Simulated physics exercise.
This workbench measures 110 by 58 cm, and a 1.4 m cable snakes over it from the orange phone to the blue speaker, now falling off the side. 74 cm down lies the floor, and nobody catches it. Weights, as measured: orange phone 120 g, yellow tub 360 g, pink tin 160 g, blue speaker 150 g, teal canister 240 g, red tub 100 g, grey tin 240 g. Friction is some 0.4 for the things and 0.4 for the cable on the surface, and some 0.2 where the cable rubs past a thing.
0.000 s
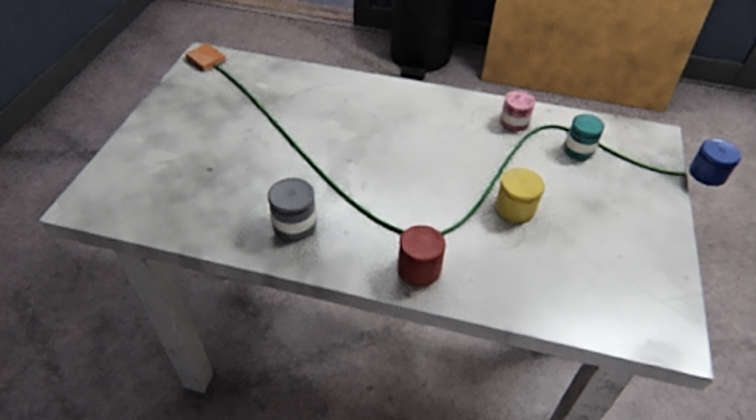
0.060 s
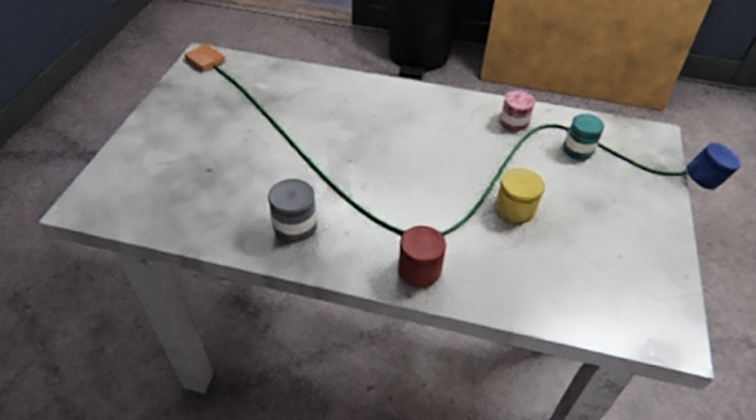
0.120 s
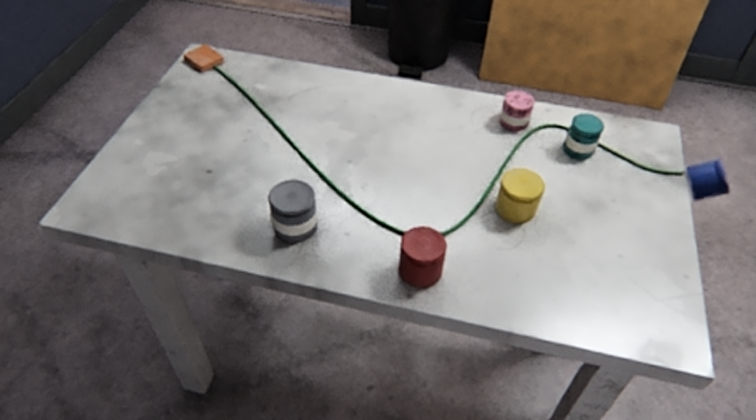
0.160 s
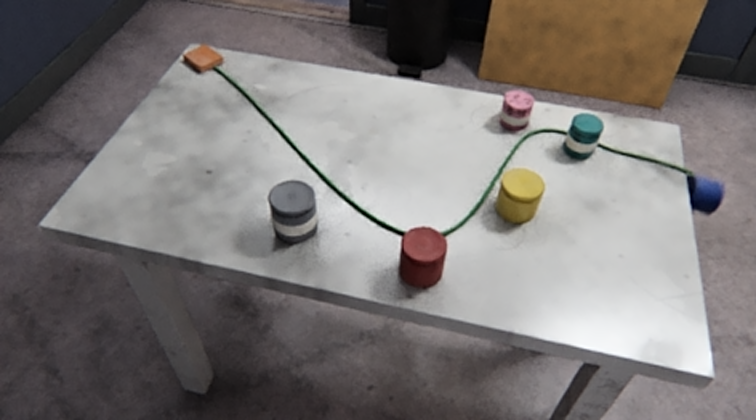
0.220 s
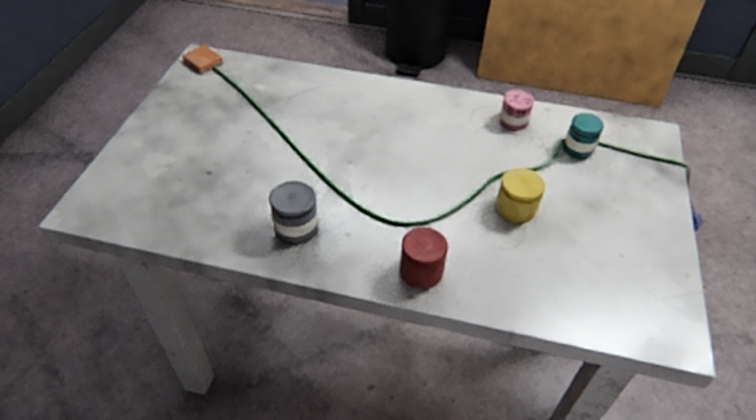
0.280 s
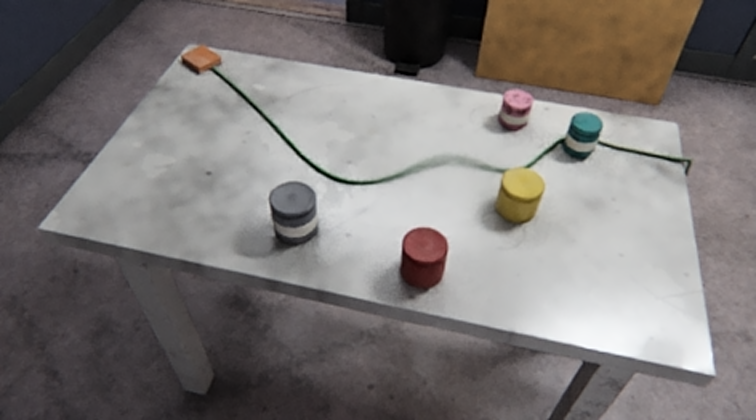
At first, a green cable curves across a pale workbench from a small orange object, past five still containers, to a blue cylinder at the right edge. The cylinder tips and drops beside the bench until it is out of sight, then the cable's deep bend pulls away from the red tub and flattens.
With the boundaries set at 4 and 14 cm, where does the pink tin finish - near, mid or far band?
The pink tin finishes in the near band.
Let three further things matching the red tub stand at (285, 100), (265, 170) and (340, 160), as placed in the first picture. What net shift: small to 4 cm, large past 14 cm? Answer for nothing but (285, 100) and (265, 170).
The first would move just a bit, and the second would move just a bit.
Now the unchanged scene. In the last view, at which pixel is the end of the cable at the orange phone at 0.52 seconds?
It's at around pixel (244, 57).
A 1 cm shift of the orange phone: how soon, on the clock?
The orange phone gets there close to 0.46 s.
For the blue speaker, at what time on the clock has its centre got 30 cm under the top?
That comes at 0.36 seconds.
At 0.5 s, the cable's tail end at (244, 57); blue speaker over the edge, orange phone 6 cm off its start.
At 0.7 s, the cable's tail end at (274, 65); orange phone 13 cm off its start, blue speaker over the edge.
At 1.0 s, the cable's tail end at (299, 79); orange phone 20 cm off its start at (284, 69), blue speaker over the edge.
At 1.2 s, the cable's tail end at (321, 82); orange phone 24 cm off its start, blue speaker over the edge.
At 2.4 s, the cable's tail end at (338, 86); pink tin 0 cm off its start at (519, 97), orange phone 28 cm off its start at (321, 77), blue speaker over the edge.
